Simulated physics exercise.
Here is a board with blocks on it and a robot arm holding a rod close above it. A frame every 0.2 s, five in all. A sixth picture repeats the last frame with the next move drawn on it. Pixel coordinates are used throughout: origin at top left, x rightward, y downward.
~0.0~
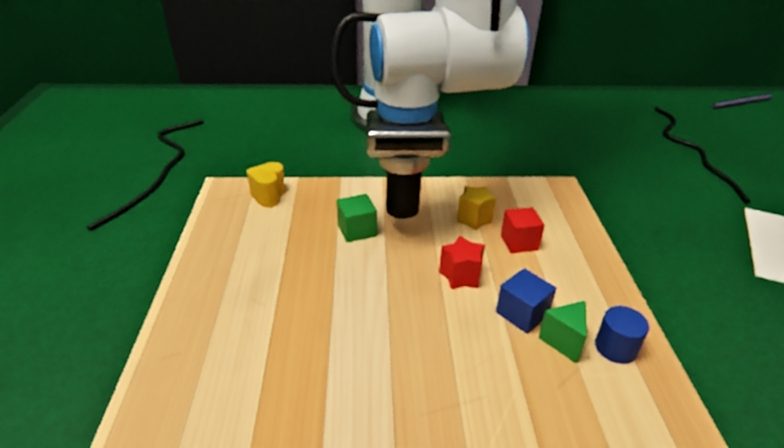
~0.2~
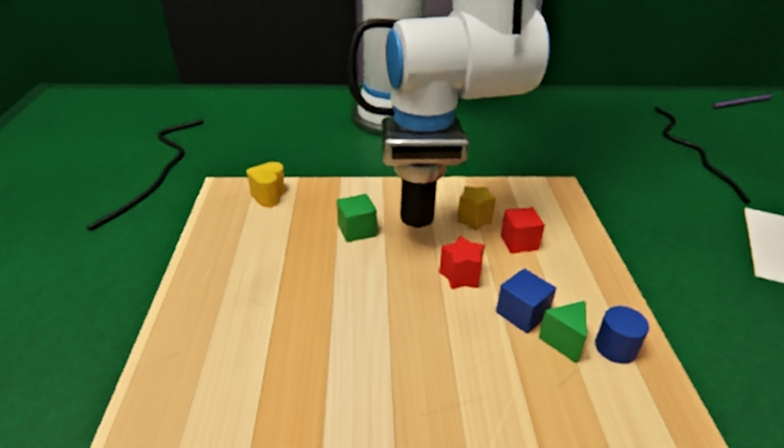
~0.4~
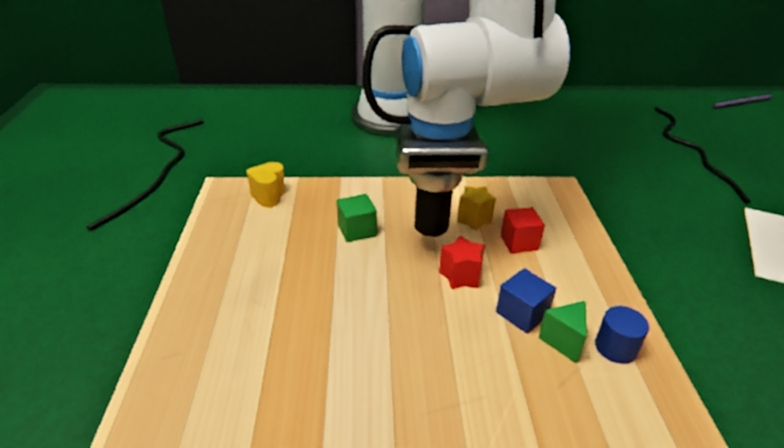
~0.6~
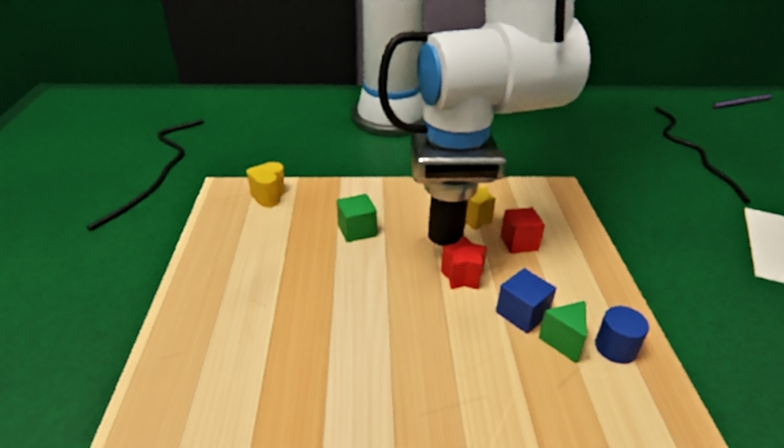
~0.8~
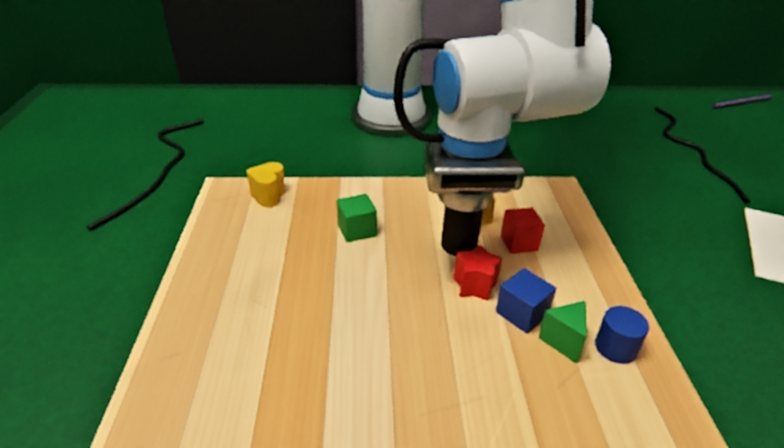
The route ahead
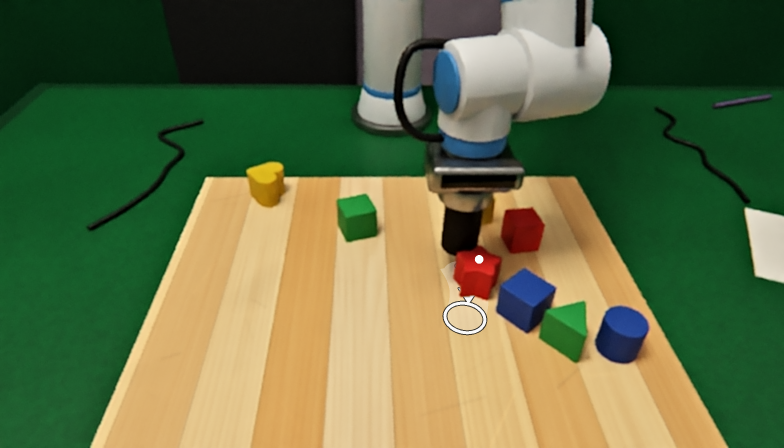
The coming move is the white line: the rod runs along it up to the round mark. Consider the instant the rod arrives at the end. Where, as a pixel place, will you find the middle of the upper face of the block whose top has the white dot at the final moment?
If I read the scene right, the answer is (502, 310).
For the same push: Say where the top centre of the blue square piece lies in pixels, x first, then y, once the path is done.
So, by the moment the path ends, you'll find the top centre of the blue square piece at (544, 304).
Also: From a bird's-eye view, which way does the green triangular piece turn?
From the top: Counterclockwise.
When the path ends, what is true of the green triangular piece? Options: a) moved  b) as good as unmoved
Answer: A.
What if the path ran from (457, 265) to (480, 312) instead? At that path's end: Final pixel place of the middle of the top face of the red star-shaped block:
Somewhere near (510, 309).
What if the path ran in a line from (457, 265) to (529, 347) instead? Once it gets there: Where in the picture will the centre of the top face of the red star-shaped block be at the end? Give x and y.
The middle of its upper face will lie at (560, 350).
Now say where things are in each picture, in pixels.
In the first picture, rod tip at (403, 209); block tops, red star-shaped block at (465, 250); red square piece at (525, 217); blue square piece at (529, 286); green triangular piece at (572, 315).
In the second picture, rod at (417, 218); blocks unchanged.
In the third picture, rod at (432, 226); blocks unchanged.
In the fourth picture, rod at (445, 236); blocks unchanged.
In the fifth picture, rod at (459, 246); red star-shaped block at (479, 259); red square piece at (525, 217); blue square piece at (529, 286); green triangular piece at (572, 315).
Path on the board, from (457, 265) through (466, 281) and (469, 299) to (465, 318); the dot is on the red star-shaped block.
What follows on the original path. Halfway along, rod at (472, 271); red star-shaped block at (494, 286); blue square piece at (537, 296), turned 20° anticlockwise; green triangular piece at (578, 318), turned 15° anticlockwise.
At the end, rod at (468, 297); red star-shaped block at (502, 310), turned 25° anticlockwise; red square piece in place; blue square piece at (544, 304), turned 35° anticlockwise; green triangular piece at (584, 323), turned 35° anticlockwise.
